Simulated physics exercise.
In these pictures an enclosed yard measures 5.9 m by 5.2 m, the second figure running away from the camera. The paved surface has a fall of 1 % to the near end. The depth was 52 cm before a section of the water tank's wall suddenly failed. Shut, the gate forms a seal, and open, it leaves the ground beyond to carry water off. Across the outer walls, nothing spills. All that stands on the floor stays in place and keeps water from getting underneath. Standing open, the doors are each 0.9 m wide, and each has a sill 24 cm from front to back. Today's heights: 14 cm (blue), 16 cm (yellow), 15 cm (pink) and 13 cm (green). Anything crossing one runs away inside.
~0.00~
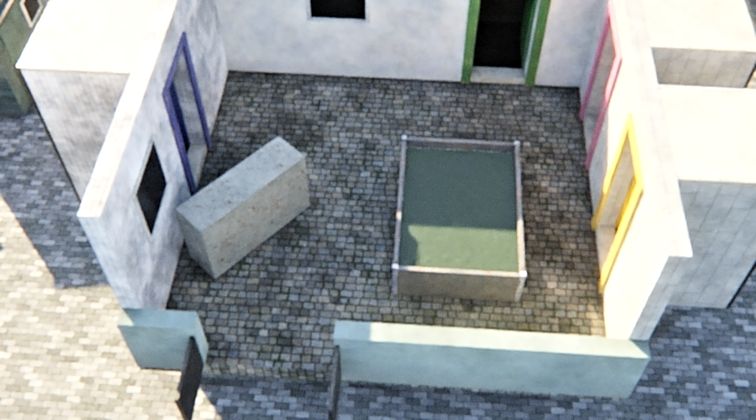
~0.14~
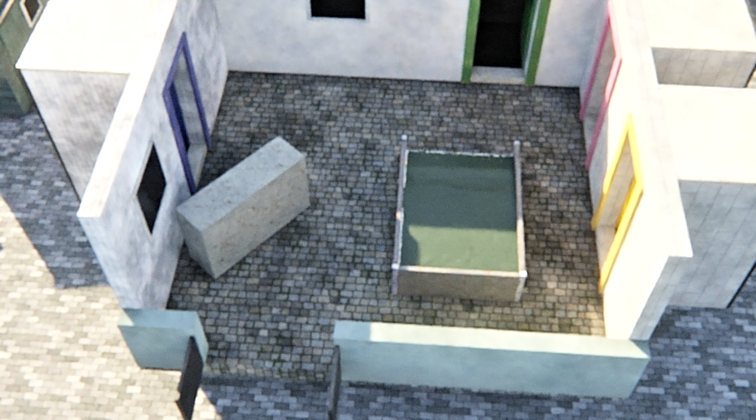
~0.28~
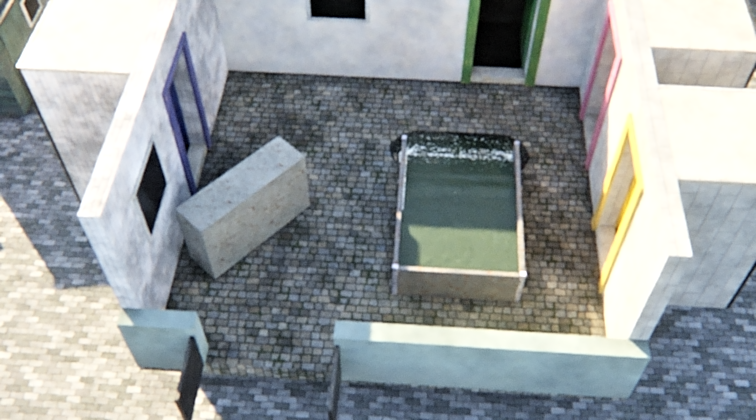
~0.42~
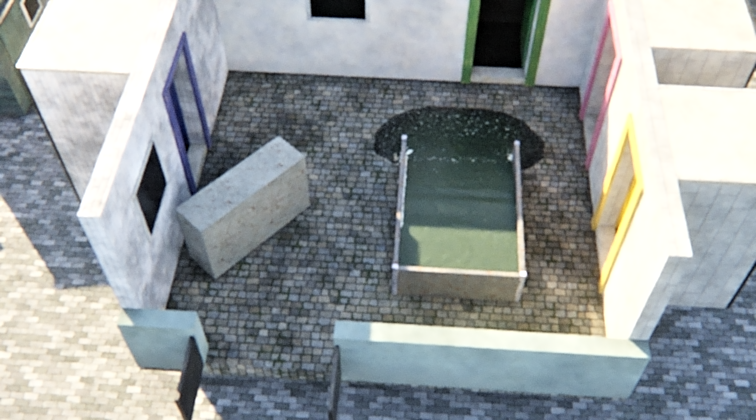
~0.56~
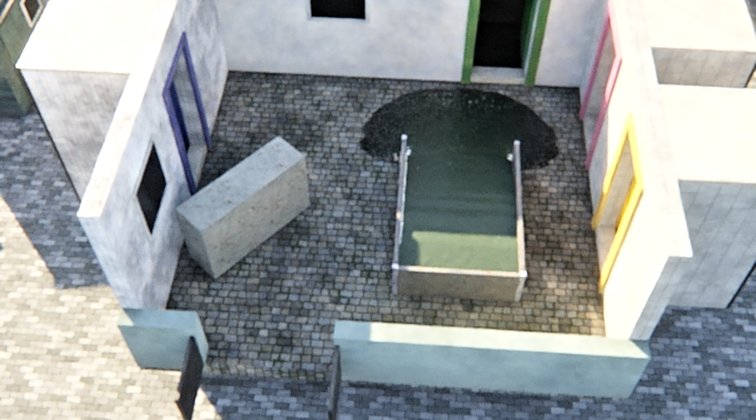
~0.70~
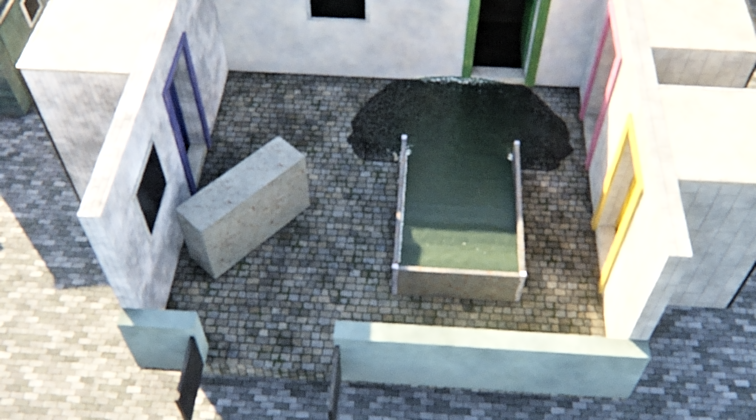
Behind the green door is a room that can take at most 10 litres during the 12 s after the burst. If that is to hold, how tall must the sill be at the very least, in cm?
Close to 25 cm is just enough.
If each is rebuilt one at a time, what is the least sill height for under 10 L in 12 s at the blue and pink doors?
You'd want some 11.0 cm at blue and some 11.5 cm at pink.
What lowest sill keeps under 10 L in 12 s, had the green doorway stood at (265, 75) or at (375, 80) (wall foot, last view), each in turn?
Minimums: About 11.5 cm and 16 cm.
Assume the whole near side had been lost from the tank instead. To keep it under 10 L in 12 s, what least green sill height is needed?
It should stand roughly 10.5 cm high.
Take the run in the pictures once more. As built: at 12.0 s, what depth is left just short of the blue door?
It works out to about 7.0 centimetres deep.
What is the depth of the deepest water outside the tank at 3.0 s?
About 28 cm.
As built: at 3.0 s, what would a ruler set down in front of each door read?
Blue door 1 cm, yellow door 0 cm, pink door 13 cm, green door 22 cm.
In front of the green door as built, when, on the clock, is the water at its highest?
2.0 s.
After 1.4 s water covers 25 % of the floor, deepest (31 cm) near (452, 87); 27 cm at the green door, 28 litres in over its 13 cm sill.
After 3.0 s water covers 40 % of the floor, deepest (28 cm) near (572, 93); 22 cm at the green door, 127 litres in over its 13 cm sill.
After 12.0 s water covers 95 % of the floor, deepest (10 cm) near (391, 357); 2 cm at the green door, 153 litres in over its 13 cm sill.
At the green door as built, the water arrived by 0.7 s and peaked near 28 cm at 2.0 s.
With a sill of 20 cm, 47 litres would have come in within the 12 s; with 32 cm, 0 litres. So under 10 litres takes about 25 cm.
